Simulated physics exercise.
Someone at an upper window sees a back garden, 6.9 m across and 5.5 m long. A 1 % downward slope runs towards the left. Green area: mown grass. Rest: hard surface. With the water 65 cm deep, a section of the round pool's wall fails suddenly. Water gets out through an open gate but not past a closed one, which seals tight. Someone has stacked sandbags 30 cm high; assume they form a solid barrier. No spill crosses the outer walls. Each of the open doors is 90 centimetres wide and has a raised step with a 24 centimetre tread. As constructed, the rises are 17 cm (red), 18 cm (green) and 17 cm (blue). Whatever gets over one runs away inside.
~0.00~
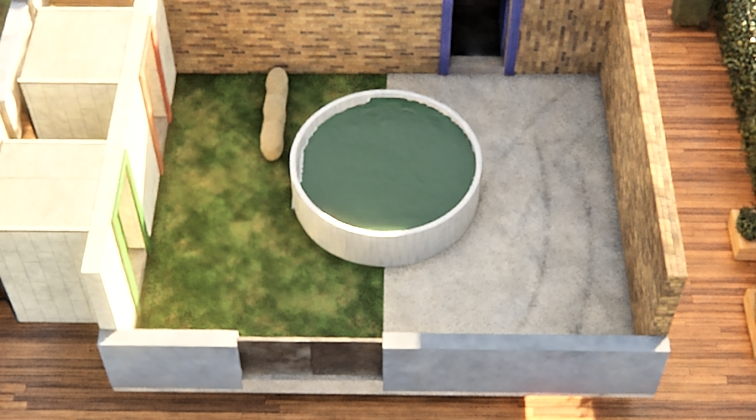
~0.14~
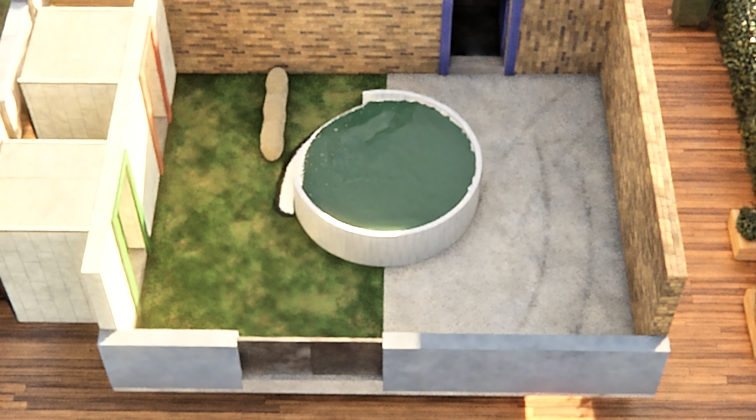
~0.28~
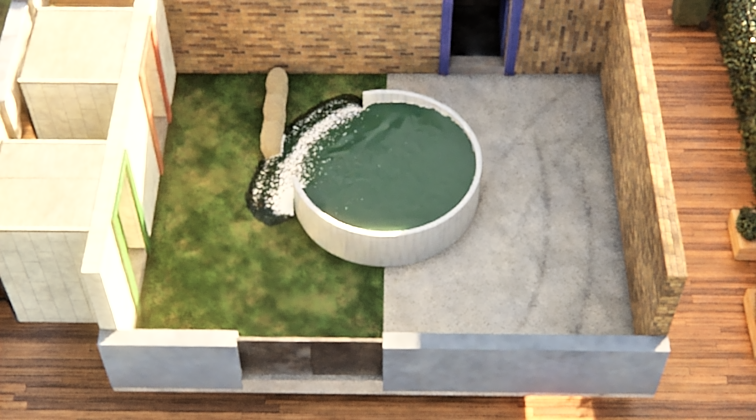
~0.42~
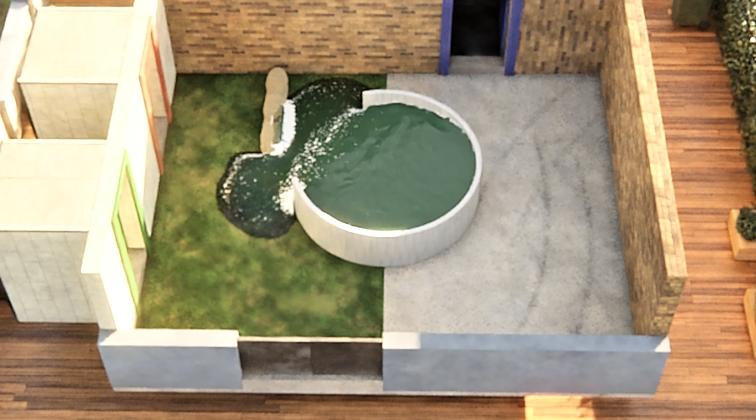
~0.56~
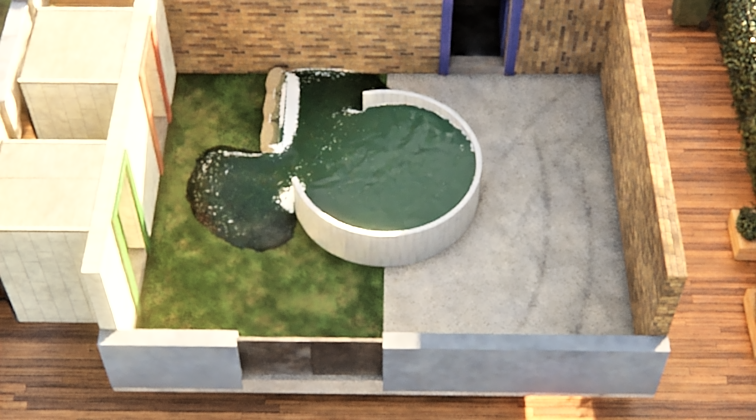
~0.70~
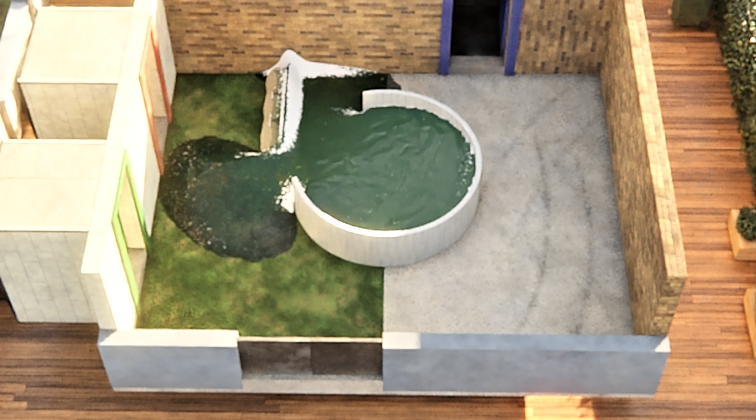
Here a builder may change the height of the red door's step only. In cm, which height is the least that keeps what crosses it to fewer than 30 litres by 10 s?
A height of about 19 cm would just do it.
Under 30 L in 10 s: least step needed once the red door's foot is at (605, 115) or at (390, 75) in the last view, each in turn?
15 and 12.0 cm.
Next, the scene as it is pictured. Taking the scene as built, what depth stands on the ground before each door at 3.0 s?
The red door has 22 cm, the green door 13 cm and the blue door 7 cm.
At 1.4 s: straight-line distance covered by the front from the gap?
It gets close to 3.0 metres out.
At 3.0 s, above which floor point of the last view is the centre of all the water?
Roughly (319, 162).
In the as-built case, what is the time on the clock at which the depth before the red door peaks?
That happens close to 2.0 s on the clock.
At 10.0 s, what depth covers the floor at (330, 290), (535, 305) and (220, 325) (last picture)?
Roughly 13, then 10, then 12 cm.
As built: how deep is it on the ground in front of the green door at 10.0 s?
It works out to about 13.0 centimetres deep.
After 1.4 s water covers 30 % of the floor, deepest (52 cm) near (298, 77); 22 cm at the red door, 3 litres in over its 17 cm step.
After 3.0 s water covers 55 % of the floor, deepest (34 cm) near (298, 77); 22 cm at the red door, 35 litres in over its 17 cm step.
After 10.0 s water covers 95 % of the floor, deepest (15 cm) near (303, 365); 13 cm at the red door, 48 litres in over its 17 cm step.
At the red door as built, the water arrived by 0.9 s and peaked near 25 cm at 2.0 s.
With a step of 16 cm, 62 litres would have come in within the 10 s; with 22 cm, 11 litres. So under 30 litres takes about 19 cm.
